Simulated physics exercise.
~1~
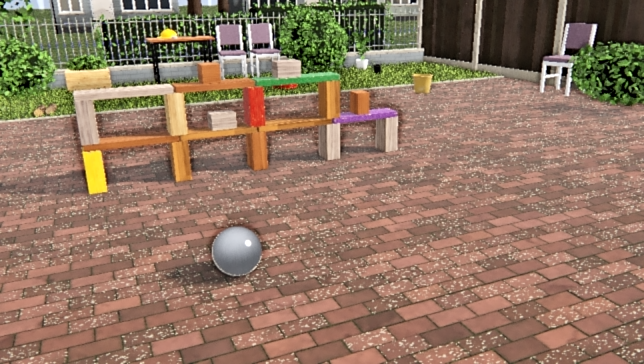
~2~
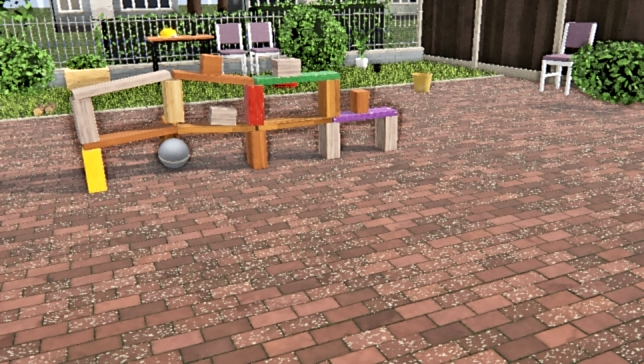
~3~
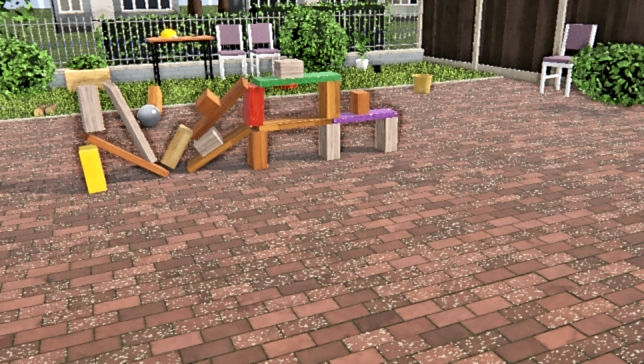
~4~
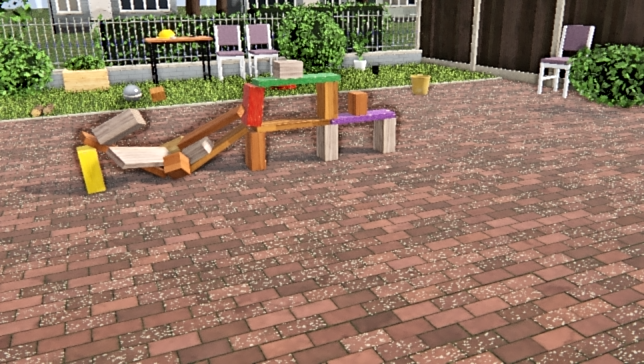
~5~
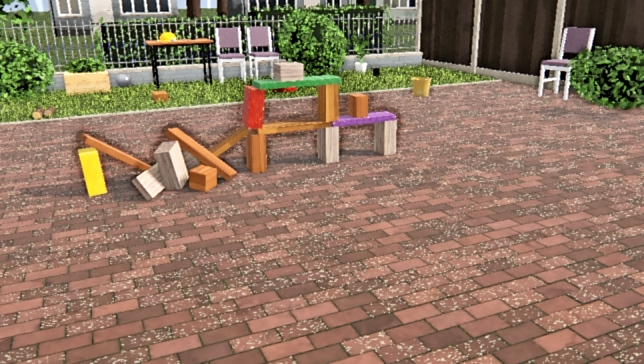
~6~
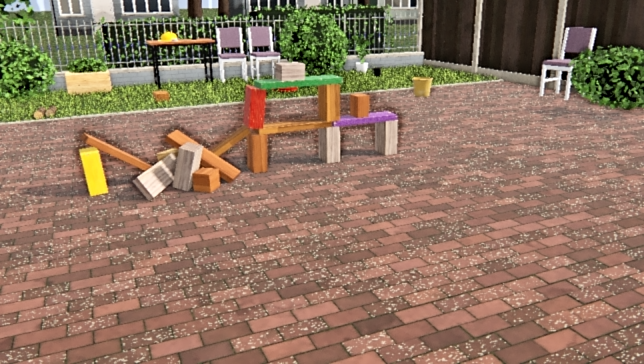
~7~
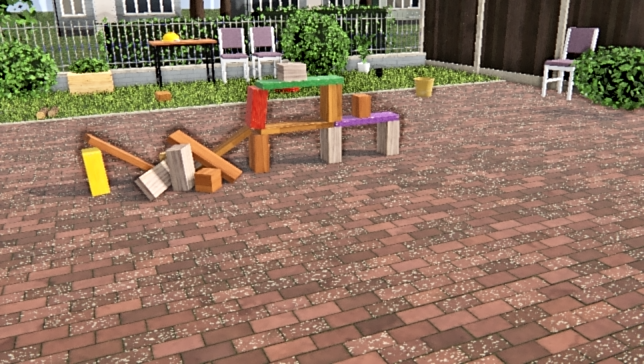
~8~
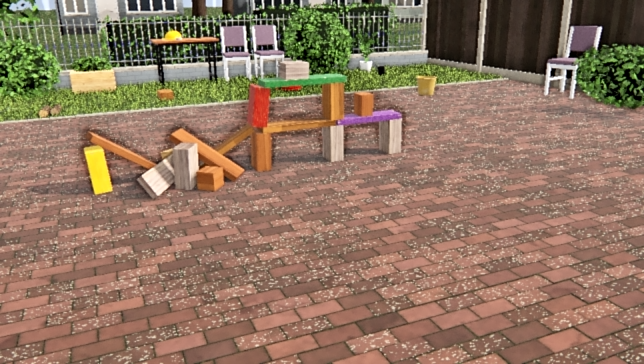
On a brick-paved patio with a fence, chairs and bushes behind, a two-storey structure of wooden posts and planks stands with a few loose blocks on it. A grey ball rolls away from the camera and passes in under the left part, where the planks above begin to tilt. As the ball carries on out the back towards the grass, the left section breaks apart, its planks and posts tumbling down. The pieces settle in a slanted heap beside the yellow post, which stays upright. The ball is lost from view, while the red post, green plank and purple plank remain up on the right.
